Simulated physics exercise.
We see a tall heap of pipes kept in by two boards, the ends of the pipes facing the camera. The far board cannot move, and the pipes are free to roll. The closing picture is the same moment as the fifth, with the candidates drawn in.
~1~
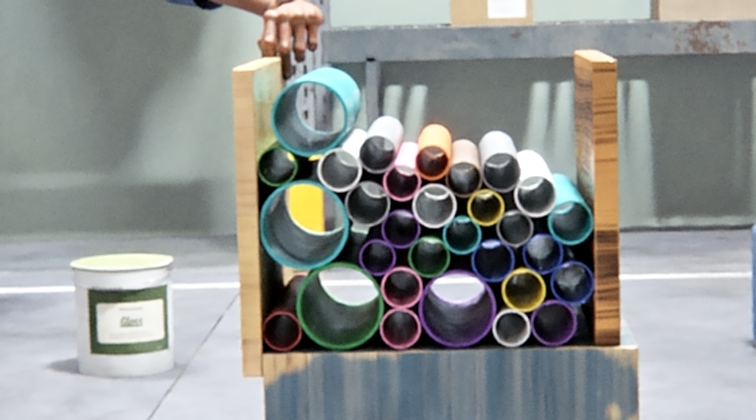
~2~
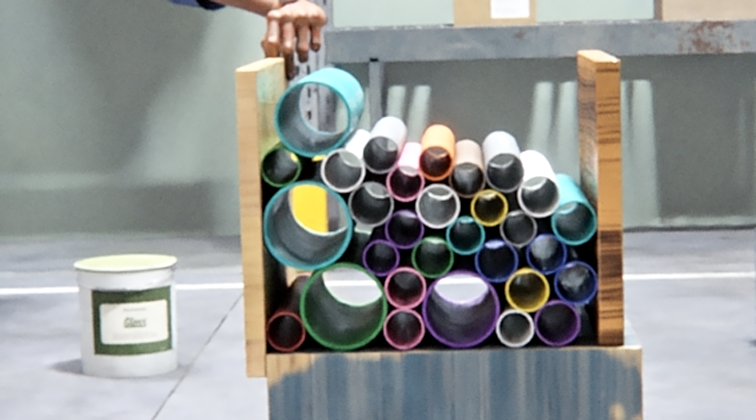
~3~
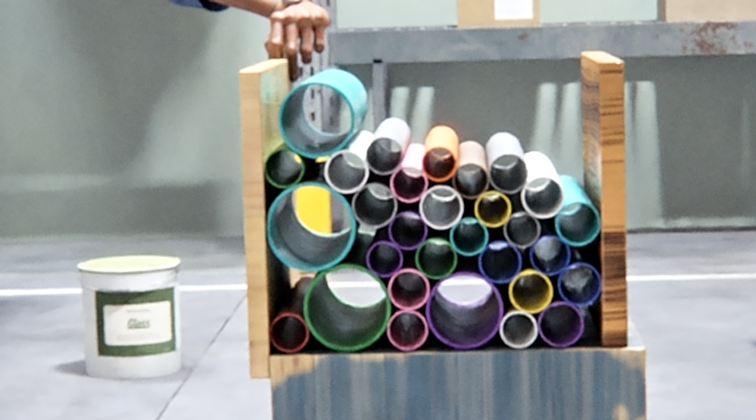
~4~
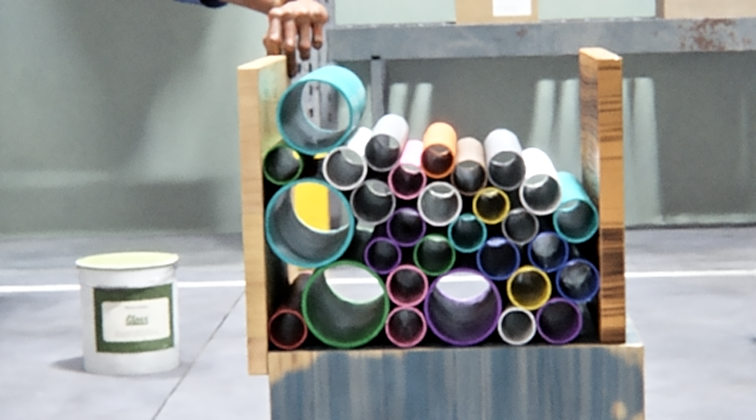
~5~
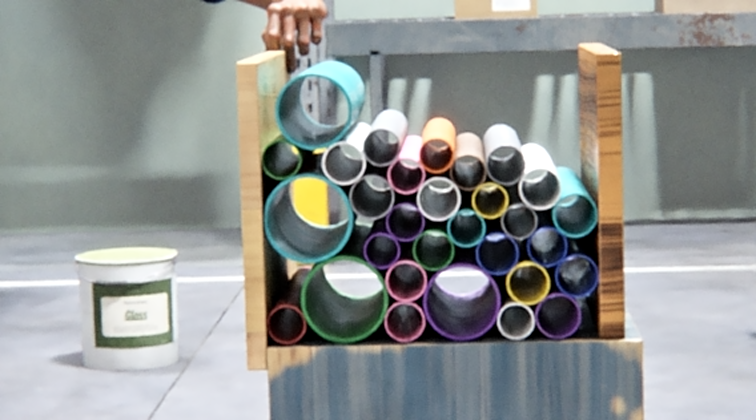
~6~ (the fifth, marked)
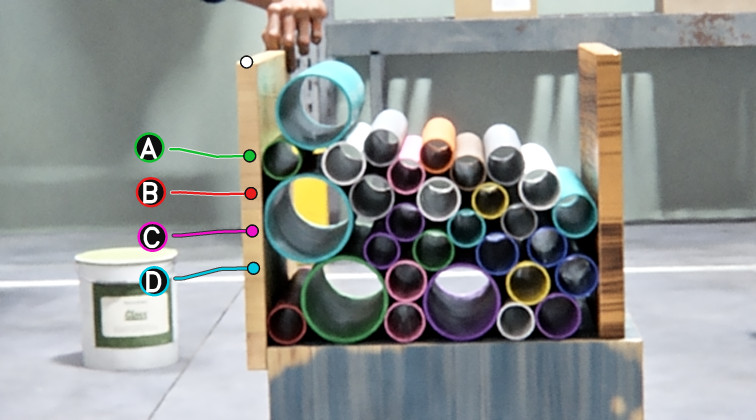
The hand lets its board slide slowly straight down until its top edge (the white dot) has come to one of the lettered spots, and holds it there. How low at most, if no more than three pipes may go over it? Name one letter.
It can be let down to D.
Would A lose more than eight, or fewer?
At A, fewer than eight.
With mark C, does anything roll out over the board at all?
Yes, at C.
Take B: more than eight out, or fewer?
At B, fewer than eight.
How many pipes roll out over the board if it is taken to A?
At A the number is none.
On the marked copy, A at (250, 156); B at (251, 194); C at (252, 231); D at (254, 268); the white dot at (247, 62).
Taking D. A third of the way, top of the board (261, 150).
Two thirds of the way, top of the board (264, 252).
When it is over, top of the board (264, 267), two out over the board.
As for the rest, A none out over the board; B two out over the board; C two out over the board.
